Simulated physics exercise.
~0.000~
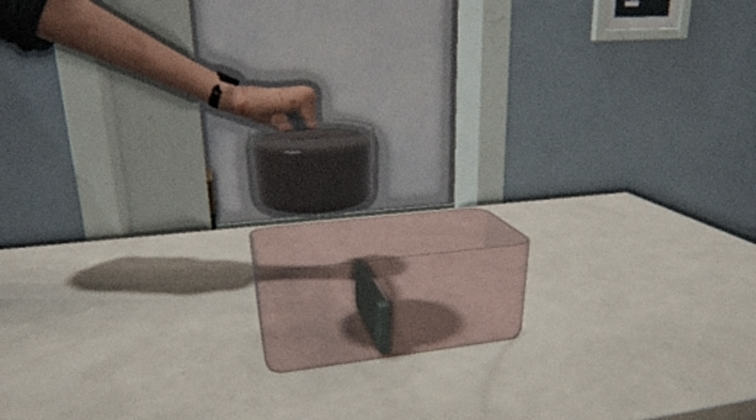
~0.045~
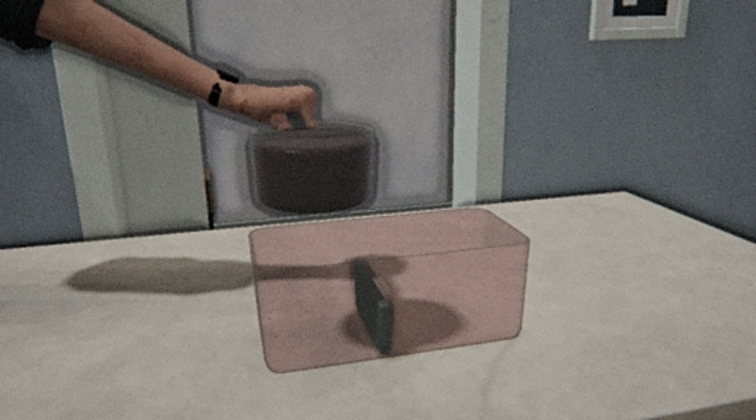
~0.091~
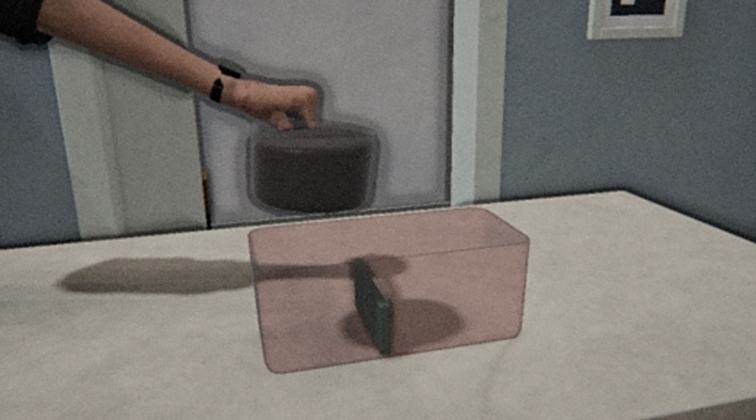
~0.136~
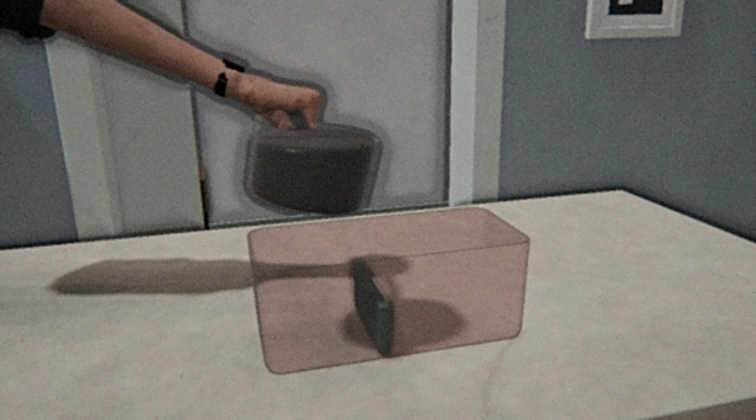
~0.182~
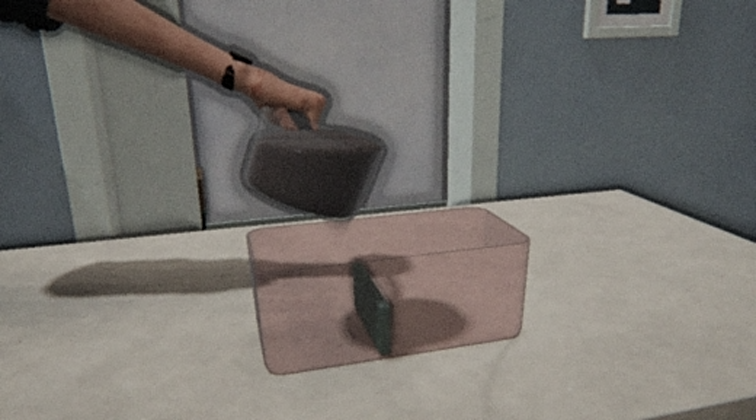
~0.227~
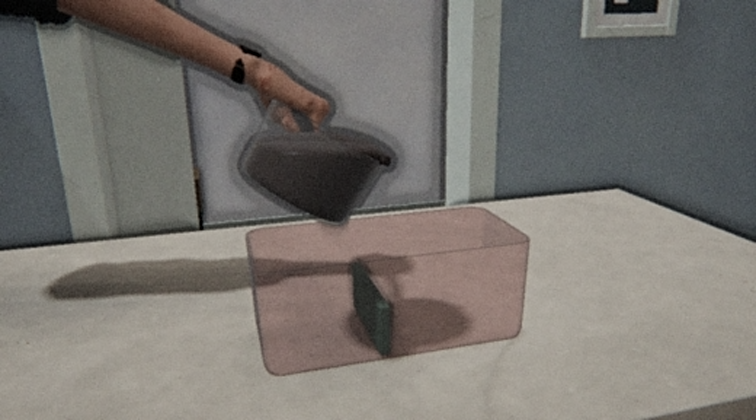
At the start, a hand holds a dark pan level above the left part of a clear pinkish oblong basin on a pale counter, with a low dark upright piece inside the basin. The hand then tilts the pan gradually, its right side dipping lower and its left side rising.
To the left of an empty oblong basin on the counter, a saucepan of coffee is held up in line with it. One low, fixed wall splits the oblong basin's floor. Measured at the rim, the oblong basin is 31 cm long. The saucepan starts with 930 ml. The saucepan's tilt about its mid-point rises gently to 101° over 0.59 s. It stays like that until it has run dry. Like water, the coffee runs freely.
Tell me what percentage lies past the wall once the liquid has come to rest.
Some 95 per cent.
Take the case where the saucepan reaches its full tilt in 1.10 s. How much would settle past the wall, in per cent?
Then you'd be looking at around 100 in a hundred.
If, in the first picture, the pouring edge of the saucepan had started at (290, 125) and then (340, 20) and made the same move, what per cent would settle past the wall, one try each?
Some 10 and 90 per cent, in that order.
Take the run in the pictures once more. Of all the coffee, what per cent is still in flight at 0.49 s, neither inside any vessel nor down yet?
About 26 per cent.
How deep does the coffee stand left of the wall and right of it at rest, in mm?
Left part about 2 mm deep, right part about 38 mm deep.
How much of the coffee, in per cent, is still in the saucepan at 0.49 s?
I reckon about 36 in a hundred is still held.
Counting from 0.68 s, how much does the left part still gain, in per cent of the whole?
Around 1 in a hundred.
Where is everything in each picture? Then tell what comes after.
It leans 0°; its right rim is at (371, 127); the coffee meets the walls at (252, 143) and (369, 136); the oblong basin's rim runs from (253, 251) to (507, 225); the wall's top is at (371, 284), in the first frame.
It leans 1°; its right rim is at (372, 128); the coffee meets the walls at (252, 143) and (369, 136), in the second frame.
It leans 6°; its right rim is at (374, 133); the coffee meets the walls at (253, 142) and (371, 138), in the third frame.
It leans 13°; its right rim is at (377, 140); the coffee meets the walls at (254, 142) and (373, 139), in the fourth frame.
It leans 22°; its right rim is at (379, 150); the coffee meets the walls at (254, 143) and (378, 144); 1 per cent is over the edge, in the fifth frame.
It leans 33°; its right rim is at (379, 163); the coffee meets the walls at (249, 150) and (378, 154); 4 per cent is over the edge, in the sixth frame.
After 0.49 s the tilt is 93° and 36 per cent is still to pour, 0 is left of the wall and 38 right of it.
After 0.68 s the tilt is 101° and 9 per cent is still to pour, 3 is left of the wall and 84 right of it.
After 0.87 s the tilt is 101° and 2 per cent is still to pour, 4 is left of the wall and 93 right of it.
After 1.09 s the tilt is 101° and 0 per cent is still to pour, 4 is left of the wall and 95 right of it.
In the end 4 per cent lies left of the wall, 95 right of it and 0 outside.
